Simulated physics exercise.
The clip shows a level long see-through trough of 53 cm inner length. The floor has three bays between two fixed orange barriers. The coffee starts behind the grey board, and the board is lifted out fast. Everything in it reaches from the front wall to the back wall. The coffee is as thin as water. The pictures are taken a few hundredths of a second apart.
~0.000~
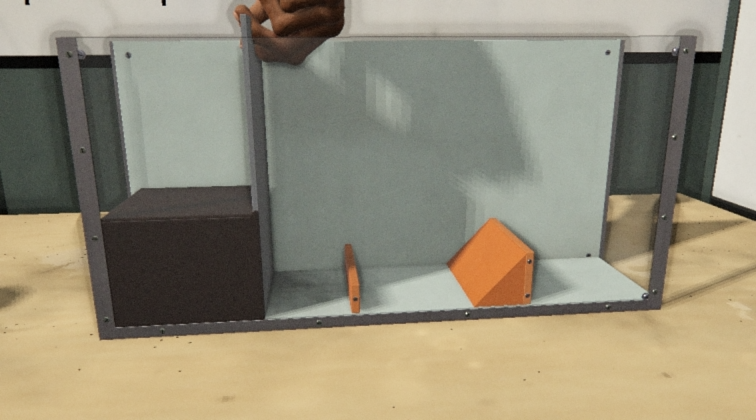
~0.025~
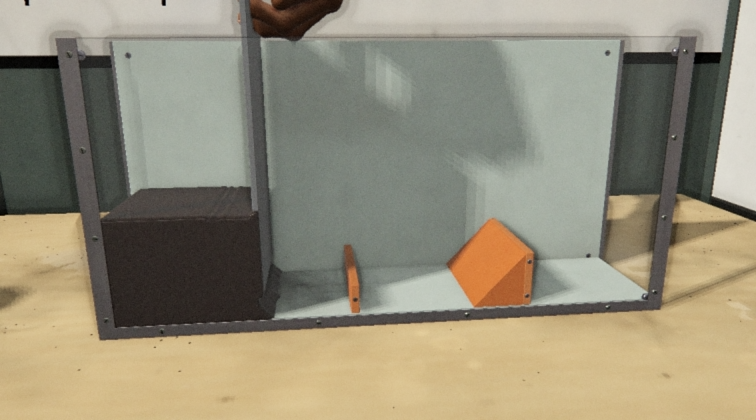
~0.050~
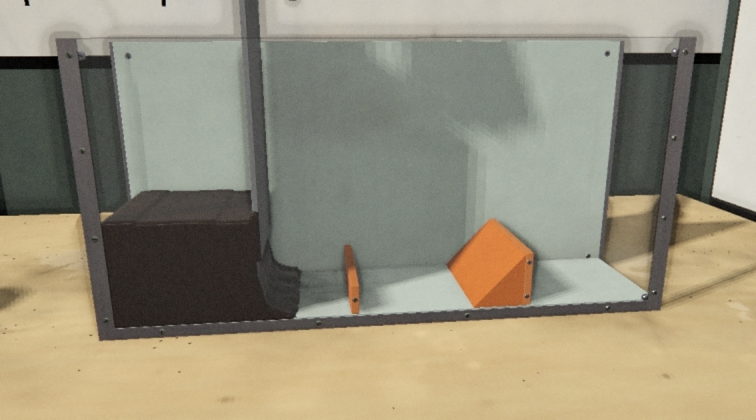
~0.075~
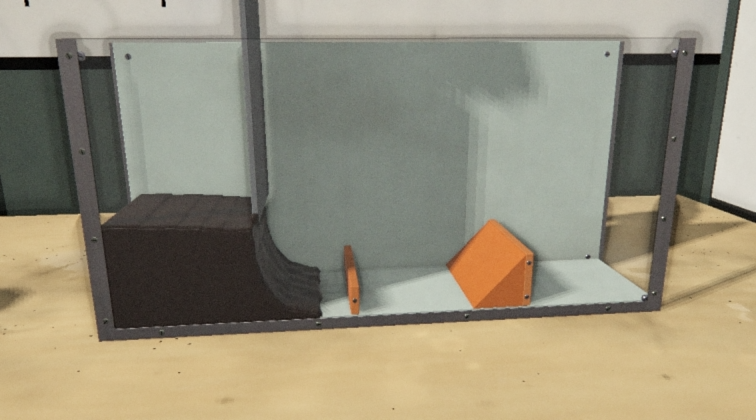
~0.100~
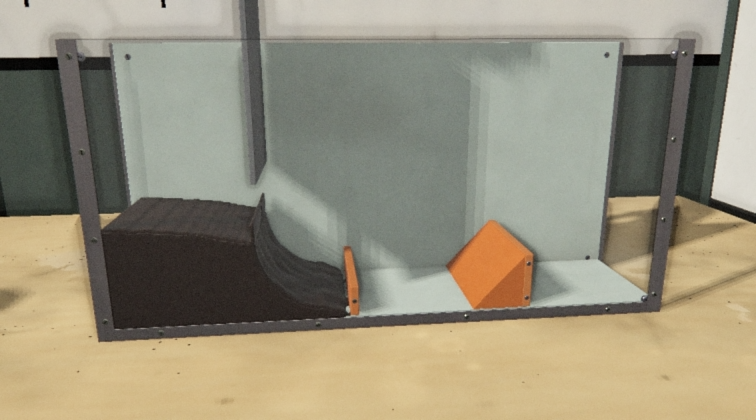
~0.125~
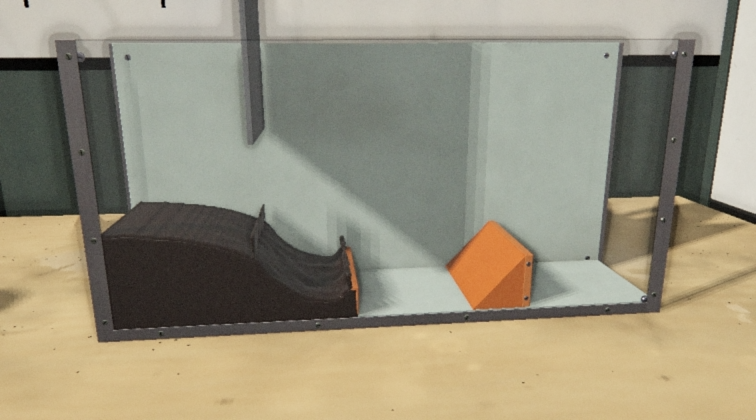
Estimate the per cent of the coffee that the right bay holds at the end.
The right bay gets about 4 per cent.
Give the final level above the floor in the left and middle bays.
In turn 3.5 and 3.5 cm.
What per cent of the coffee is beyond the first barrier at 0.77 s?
Near 46 in a hundred.
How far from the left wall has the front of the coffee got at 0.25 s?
Roughly 28 cm out.
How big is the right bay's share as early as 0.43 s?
About 2 per cent.
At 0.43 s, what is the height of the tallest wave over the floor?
Roughly 6.5 cm up.
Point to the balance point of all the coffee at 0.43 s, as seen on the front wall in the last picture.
At about (316, 294).
Then, 0.25 s in, the shares are 86, 14 and 0 per cent from left to right.
Then, 0.43 s in, the shares are 65, 33 and 2 per cent from left to right.
Then, 0.77 s in, the shares are 55, 41 and 4 per cent from left to right.
Finally, the split from left to right is 60, 36 and 4 per cent.
